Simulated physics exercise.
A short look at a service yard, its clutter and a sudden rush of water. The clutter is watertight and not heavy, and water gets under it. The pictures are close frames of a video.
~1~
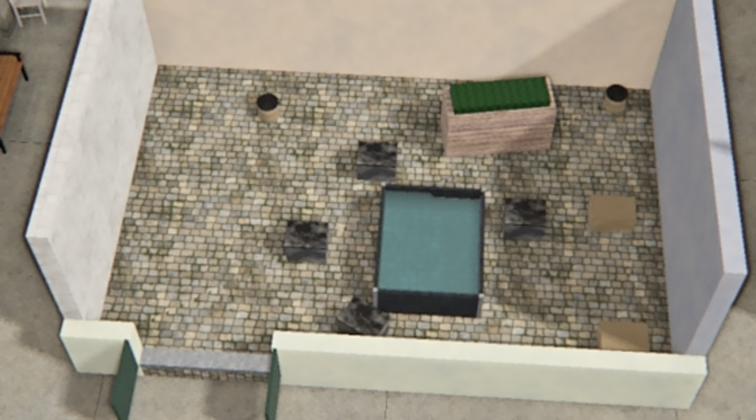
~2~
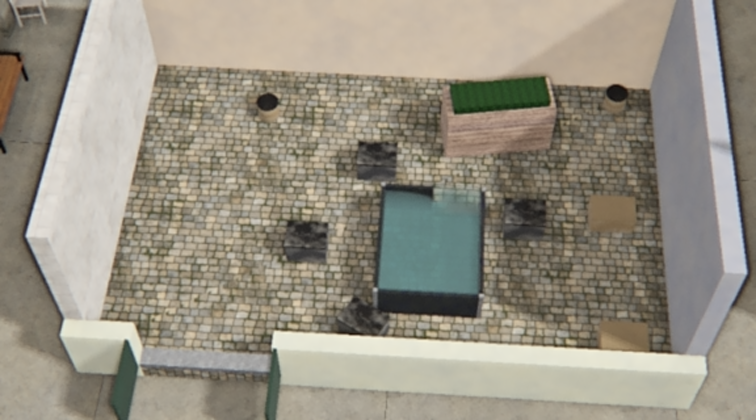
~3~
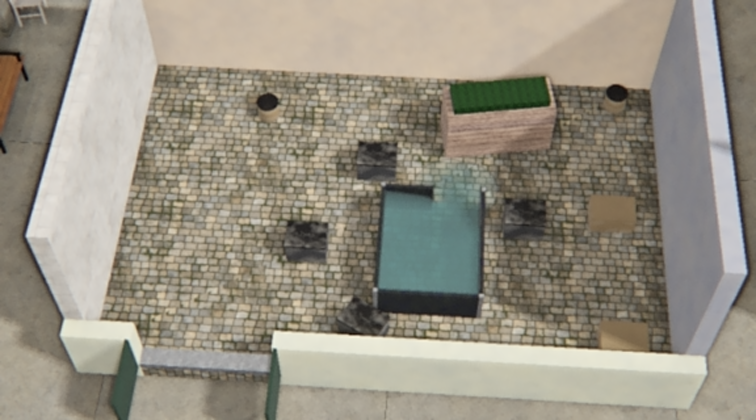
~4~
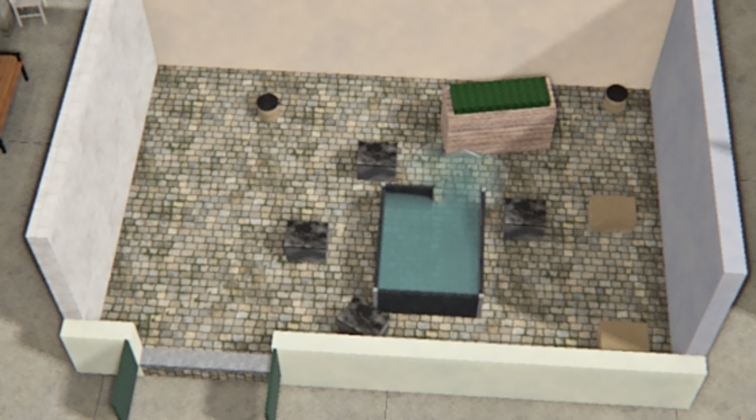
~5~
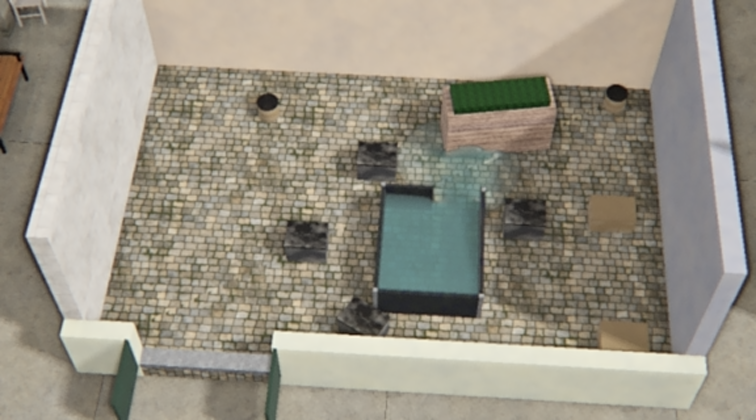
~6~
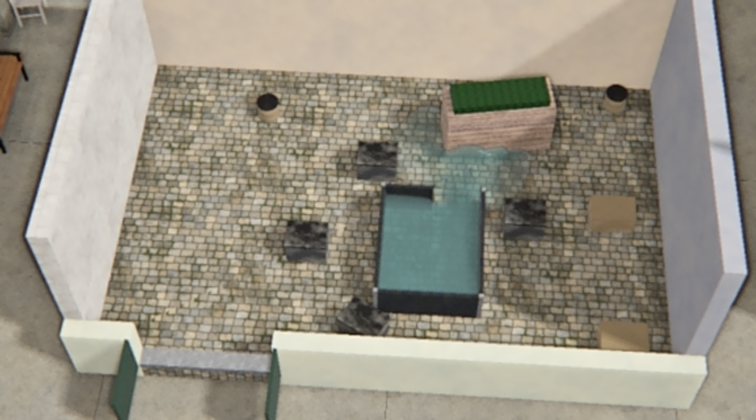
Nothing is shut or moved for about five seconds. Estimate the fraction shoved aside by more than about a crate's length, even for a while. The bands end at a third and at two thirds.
That comes to less than a third.
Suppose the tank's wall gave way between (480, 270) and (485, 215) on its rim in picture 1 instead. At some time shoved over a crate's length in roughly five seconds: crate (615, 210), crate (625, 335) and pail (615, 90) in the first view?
In turn: Shifted that much, shifted that much, pushed that far.
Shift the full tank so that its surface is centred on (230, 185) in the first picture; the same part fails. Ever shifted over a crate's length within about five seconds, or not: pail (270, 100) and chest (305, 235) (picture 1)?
In that order: Swept aside, short of that.
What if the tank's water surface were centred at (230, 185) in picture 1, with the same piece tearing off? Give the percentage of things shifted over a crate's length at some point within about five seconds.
I make it 20 per cent.
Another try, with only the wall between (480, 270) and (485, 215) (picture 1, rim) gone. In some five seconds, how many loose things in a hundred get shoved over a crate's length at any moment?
About 50 per cent.
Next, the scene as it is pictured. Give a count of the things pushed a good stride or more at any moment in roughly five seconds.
It comes to 1.
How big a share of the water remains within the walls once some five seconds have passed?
Near 100 in a hundred.
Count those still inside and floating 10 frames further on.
0 of them.
A moment on, 0 of 8 are well off their spots; 0 afloat.
Next, 0 of 8 are well off their spots; 0 afloat.
Later, 0 of 8 are well off their spots; 0 afloat.
In the end, 1 of 8 are well off their spots, and 1 have been at some point; 0 afloat.
